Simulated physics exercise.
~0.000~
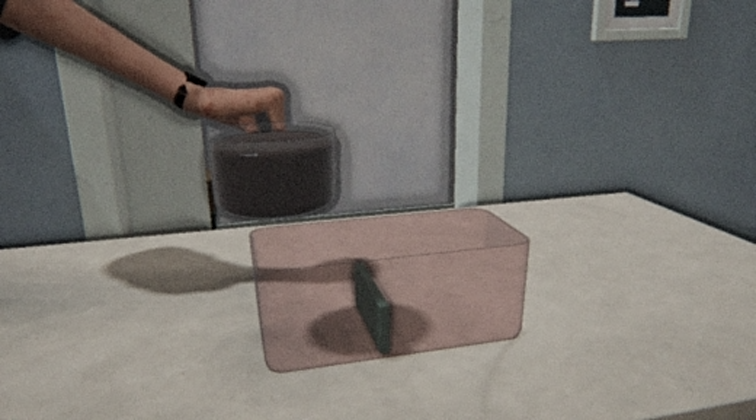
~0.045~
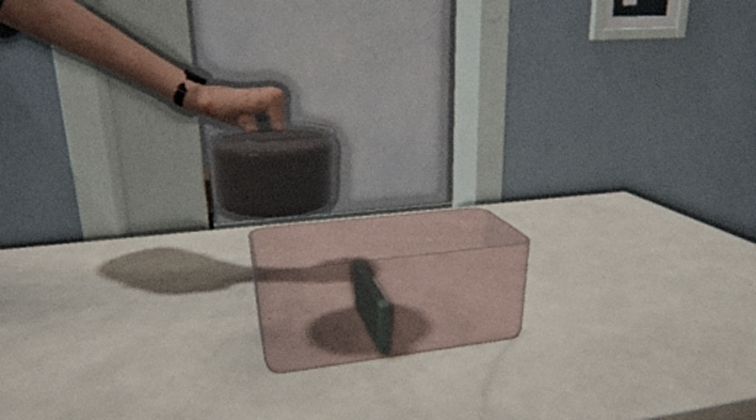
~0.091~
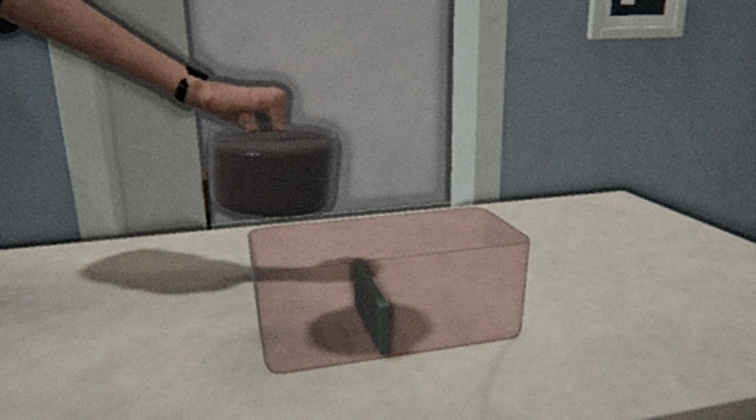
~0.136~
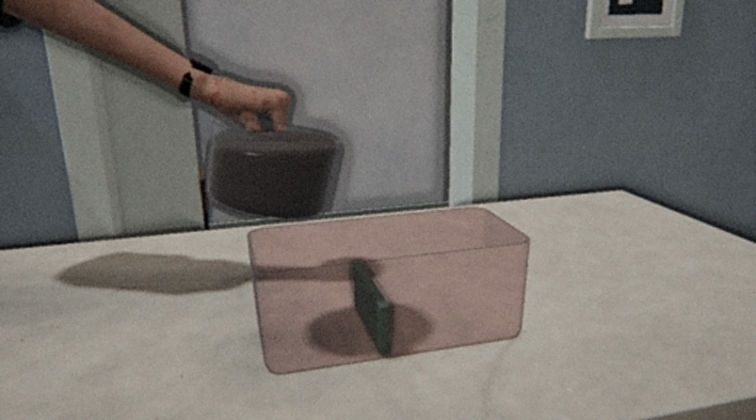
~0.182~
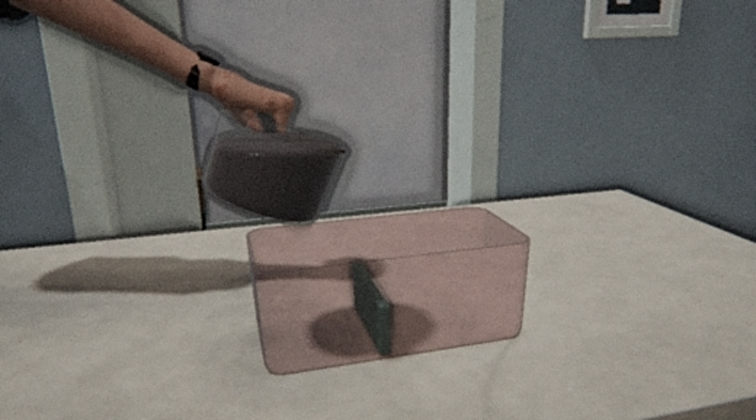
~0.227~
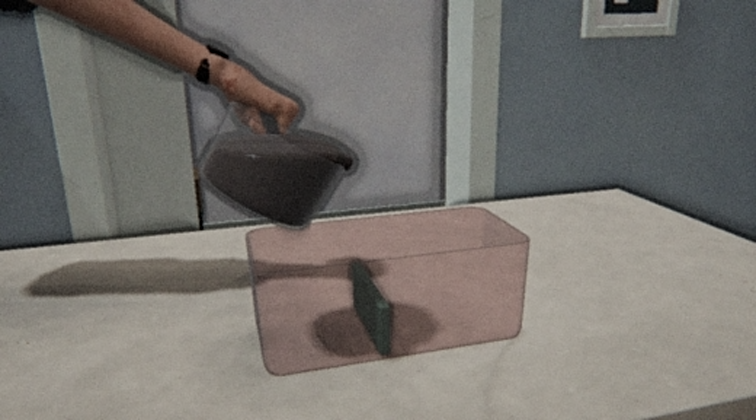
At the start, a hand holds a pan of dark liquid level above the left end of an empty, see-through pink basin, which has a low dark wall inside. The hand then gently tilts the pan, lowering its right rim toward the basin, while a shadow stretches leftward across the counter.
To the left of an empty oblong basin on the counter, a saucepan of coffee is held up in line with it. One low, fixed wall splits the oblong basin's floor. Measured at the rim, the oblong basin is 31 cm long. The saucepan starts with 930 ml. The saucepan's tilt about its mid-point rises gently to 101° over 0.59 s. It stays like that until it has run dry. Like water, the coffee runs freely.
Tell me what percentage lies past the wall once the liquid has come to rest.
Some 59 per cent.
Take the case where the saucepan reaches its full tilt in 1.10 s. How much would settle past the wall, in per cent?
Then you'd be looking at around 70 in a hundred.
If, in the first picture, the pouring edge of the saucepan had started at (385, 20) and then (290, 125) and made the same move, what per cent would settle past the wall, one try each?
Some 90 and 10 per cent, in that order.
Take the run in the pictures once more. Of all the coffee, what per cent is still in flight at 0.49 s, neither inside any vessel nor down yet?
About 26 per cent.
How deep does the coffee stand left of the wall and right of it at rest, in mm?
Left part about 22 mm deep, right part about 24 mm deep.
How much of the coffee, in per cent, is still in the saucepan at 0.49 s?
I reckon about 36 in a hundred is still held.
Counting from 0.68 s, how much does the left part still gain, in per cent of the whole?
Around 14 in a hundred.
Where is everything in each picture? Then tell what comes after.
It leans 0°; its right rim is at (334, 129); the coffee meets the walls at (211, 146) and (332, 139); the oblong basin's rim runs from (253, 251) to (507, 225); the wall's top is at (371, 284), in the first frame.
It leans 1°; its right rim is at (334, 131); the coffee meets the walls at (211, 145) and (332, 139), in the second frame.
It leans 6°; its right rim is at (336, 135); the coffee meets the walls at (212, 144) and (333, 140), in the third frame.
It leans 13°; its right rim is at (339, 142); the coffee meets the walls at (213, 145) and (336, 141), in the fourth frame.
It leans 22°; its right rim is at (341, 153); the coffee meets the walls at (212, 145) and (340, 146); 1 per cent is over the edge, in the fifth frame.
It leans 33°; its right rim is at (342, 166); the coffee meets the walls at (208, 152) and (332, 154); 4 per cent is over the edge, in the sixth frame.
After 0.49 s the tilt is 93° and 36 per cent is still to pour, 6 is left of the wall and 32 right of it.
After 0.68 s the tilt is 101° and 9 per cent is still to pour, 27 is left of the wall and 60 right of it.
After 0.87 s the tilt is 101° and 2 per cent is still to pour, 38 is left of the wall and 59 right of it.
After 1.09 s the tilt is 101° and 0 per cent is still to pour, 40 is left of the wall and 59 right of it.
In the end 40 per cent lies left of the wall, 59 right of it and 0 outside.
